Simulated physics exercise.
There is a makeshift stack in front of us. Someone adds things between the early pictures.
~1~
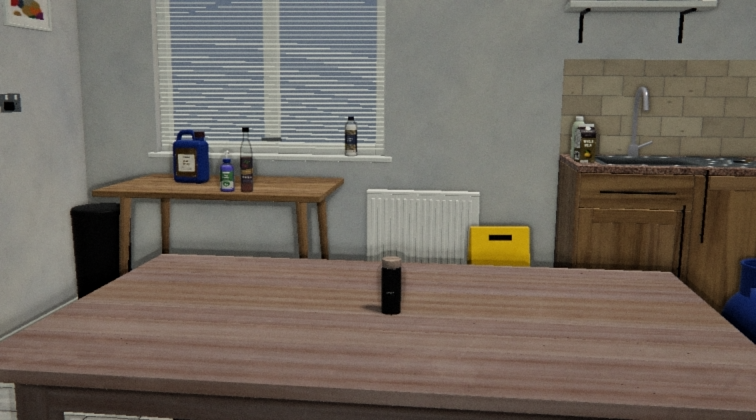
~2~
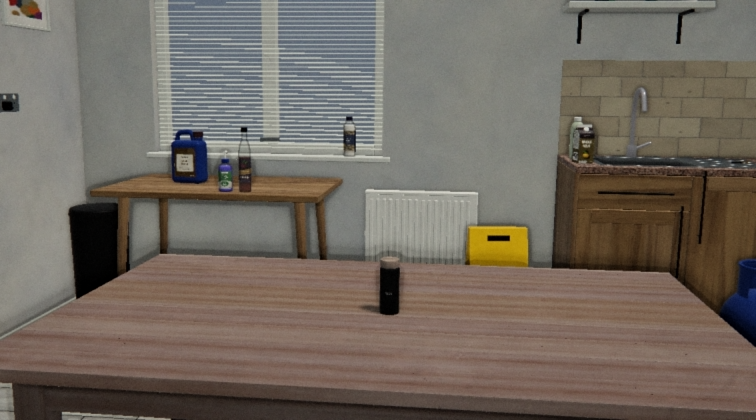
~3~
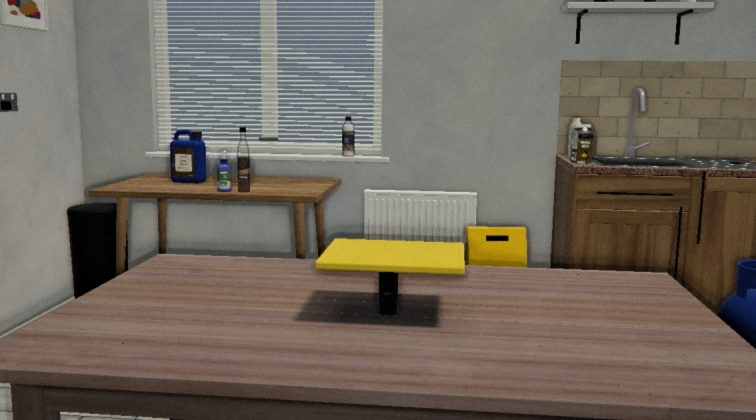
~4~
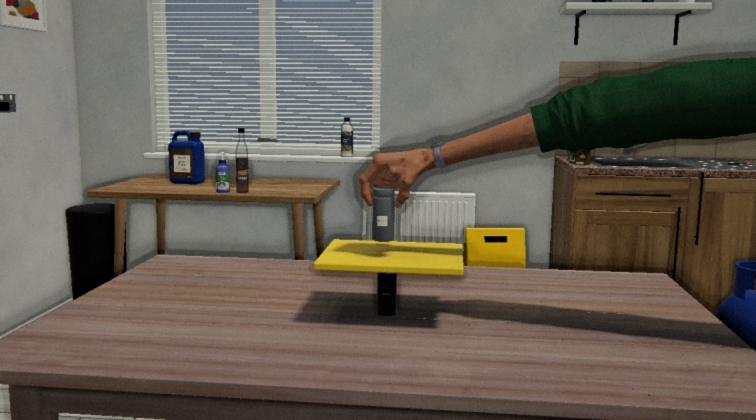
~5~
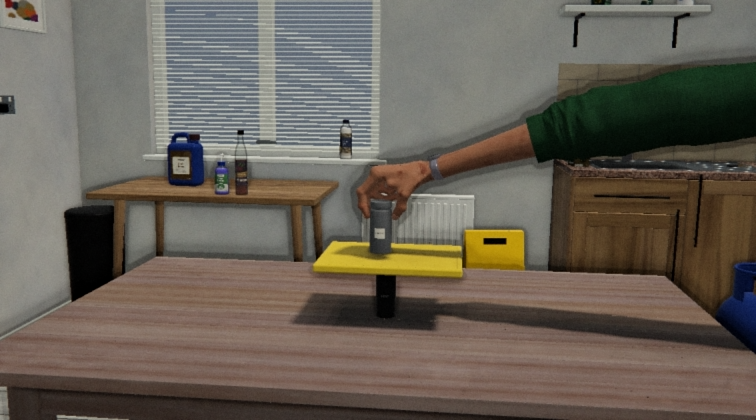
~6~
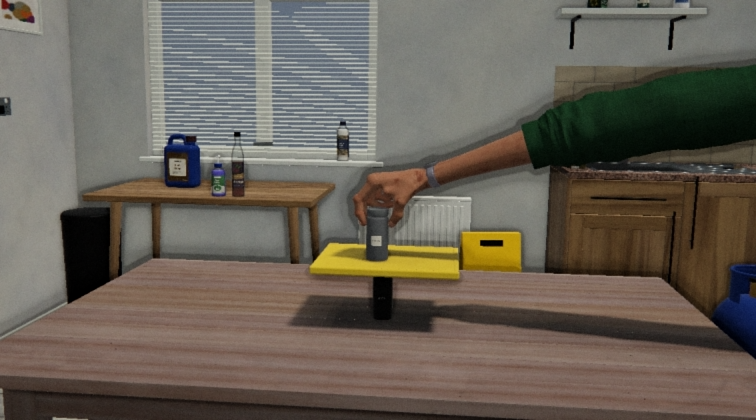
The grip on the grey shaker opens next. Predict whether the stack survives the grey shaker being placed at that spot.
Prediction: The stack survives.
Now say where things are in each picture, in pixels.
In the first frame, the last thing is not in view yet.
In the second frame, the last thing is not in view yet.
In the third frame, the last thing is not in view yet; yellow lid (394, 255).
In the fourth frame, coming down; grey shaker (384, 214); yellow lid (393, 256).
In the fifth frame, coming down; grey shaker (381, 227); yellow lid (392, 258).
In the sixth frame, set down, still held; grey shaker (377, 234); yellow lid (388, 260).
Then, 0.80 s on from there, no change.
Then, 1.70 s on from there, grey shaker resting near (377, 235).
In the end, all 3 unmoved. At the end, from the last picture's camera, grey shaker near (377, 235). The stack keeps its balance.
